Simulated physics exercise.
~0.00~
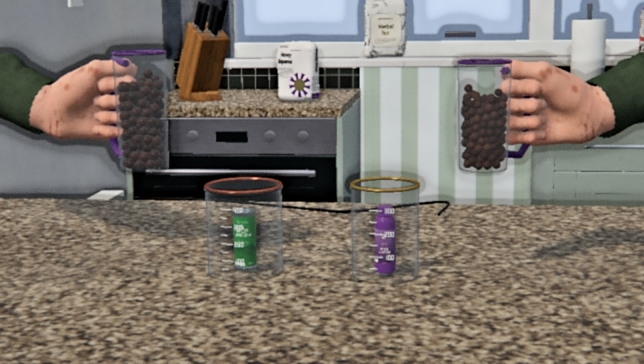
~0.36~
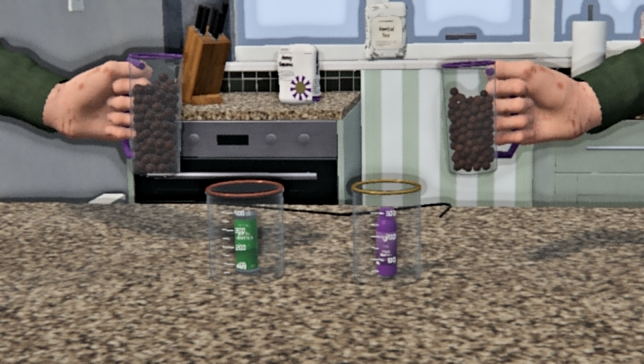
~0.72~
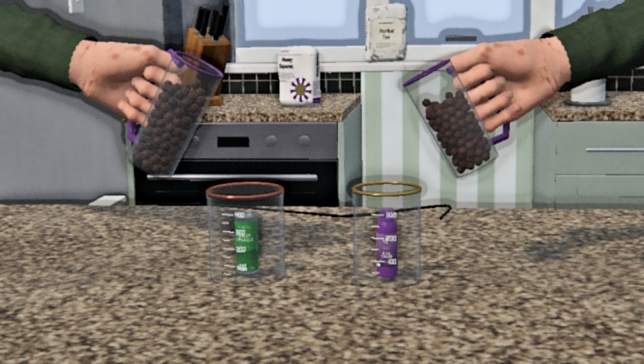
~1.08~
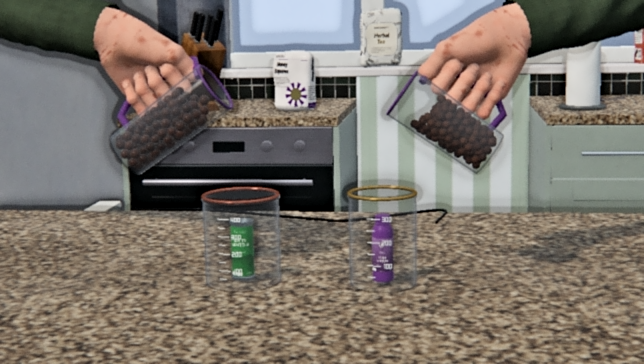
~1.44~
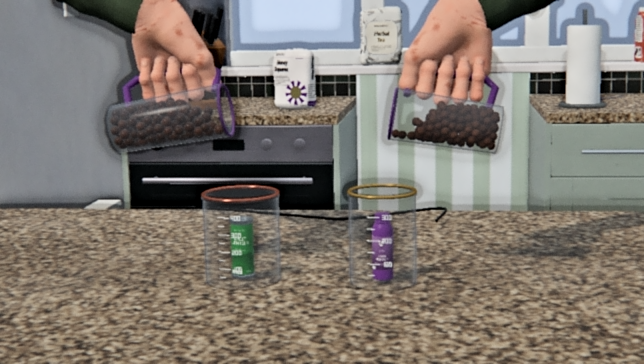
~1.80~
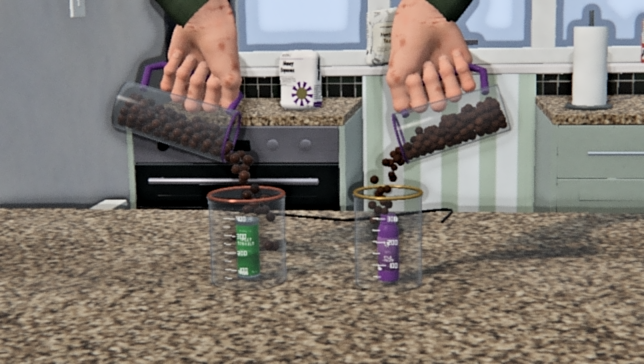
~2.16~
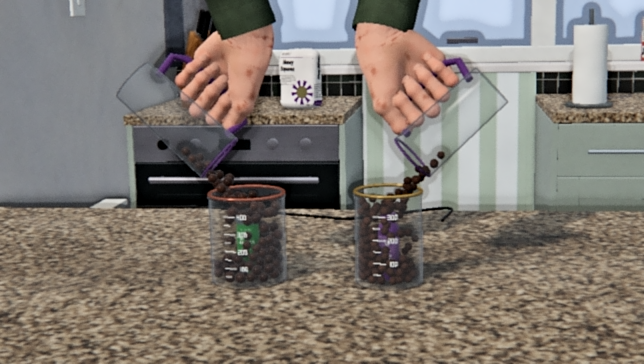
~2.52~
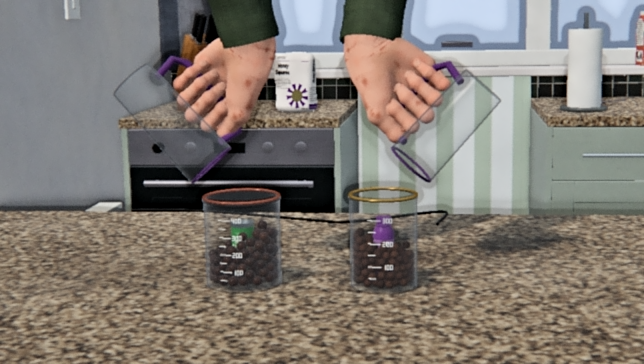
Two hands tip brown pellets from clear cups into two beakers, partly burying the green and purple objects.
